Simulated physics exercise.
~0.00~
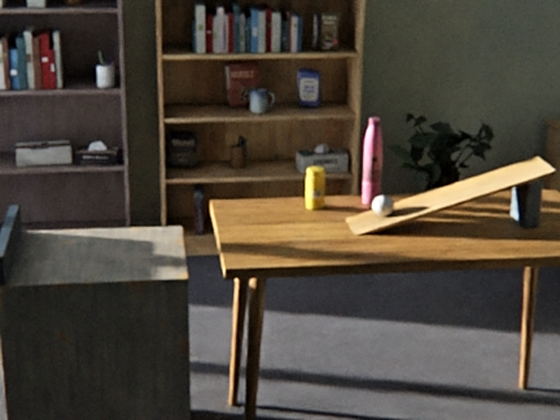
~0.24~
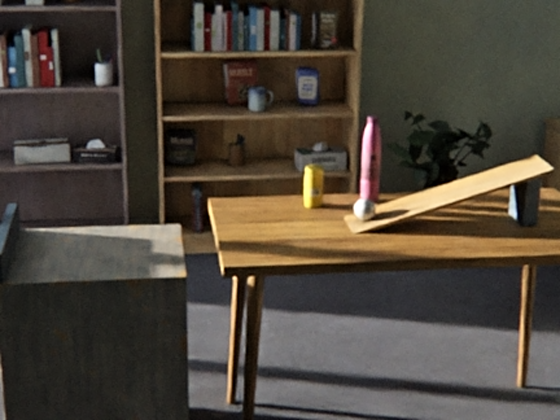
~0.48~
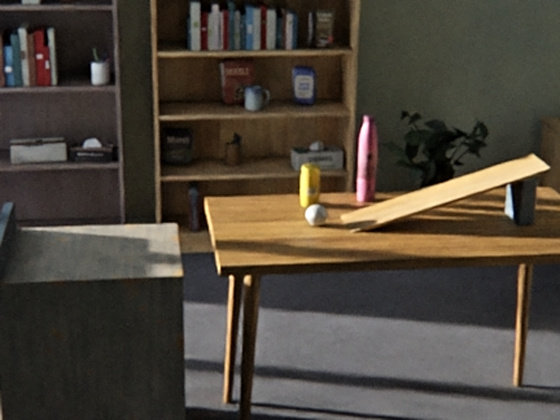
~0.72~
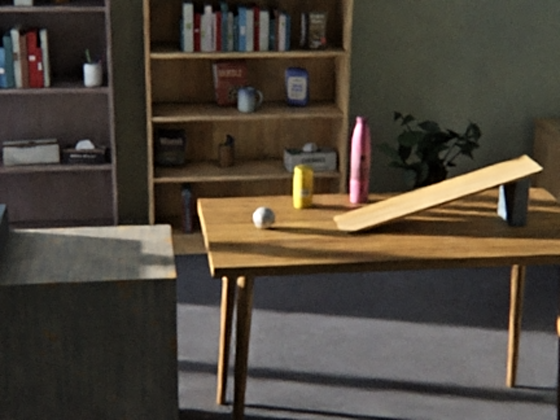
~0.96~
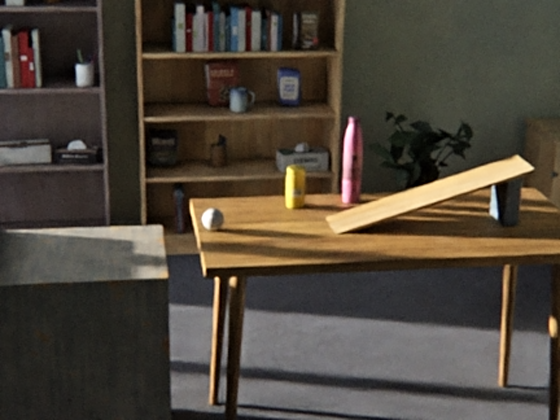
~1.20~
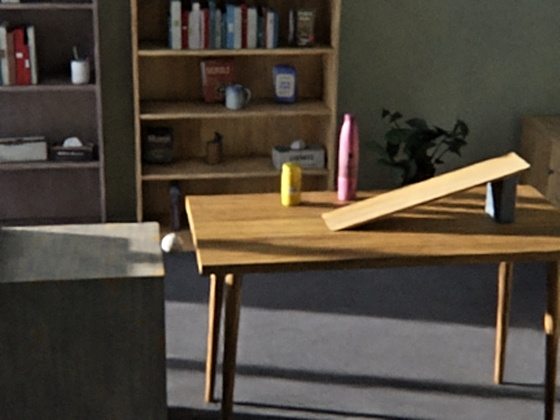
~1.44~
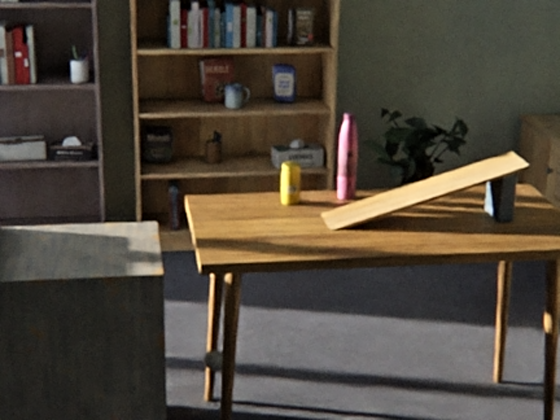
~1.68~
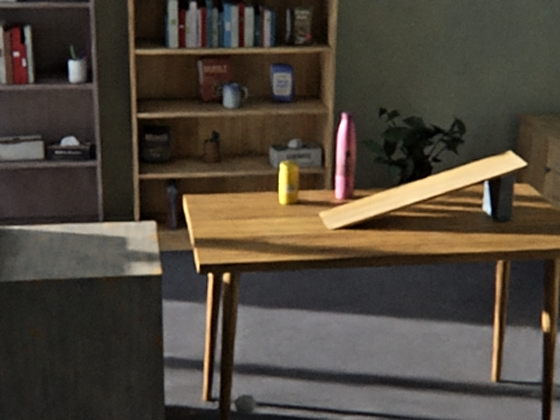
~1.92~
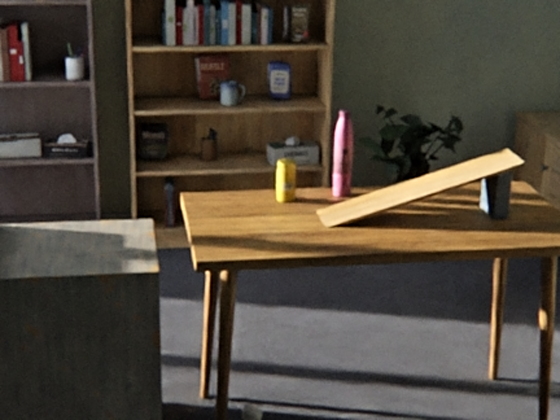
At the start, a small white onion rests near the foot of a fixed wooden ramp on a table, with a yellow jar and a pink bottle standing behind it. The onion rolls down off the ramp and passes in front of the jar. It keeps rolling left across the bare tabletop until it reaches the left edge. There it tips over into the gap between the table and the lower grey top, failing to get across. It drops to the floor and ends low beneath the table, while the jar and bottle stay standing in place.
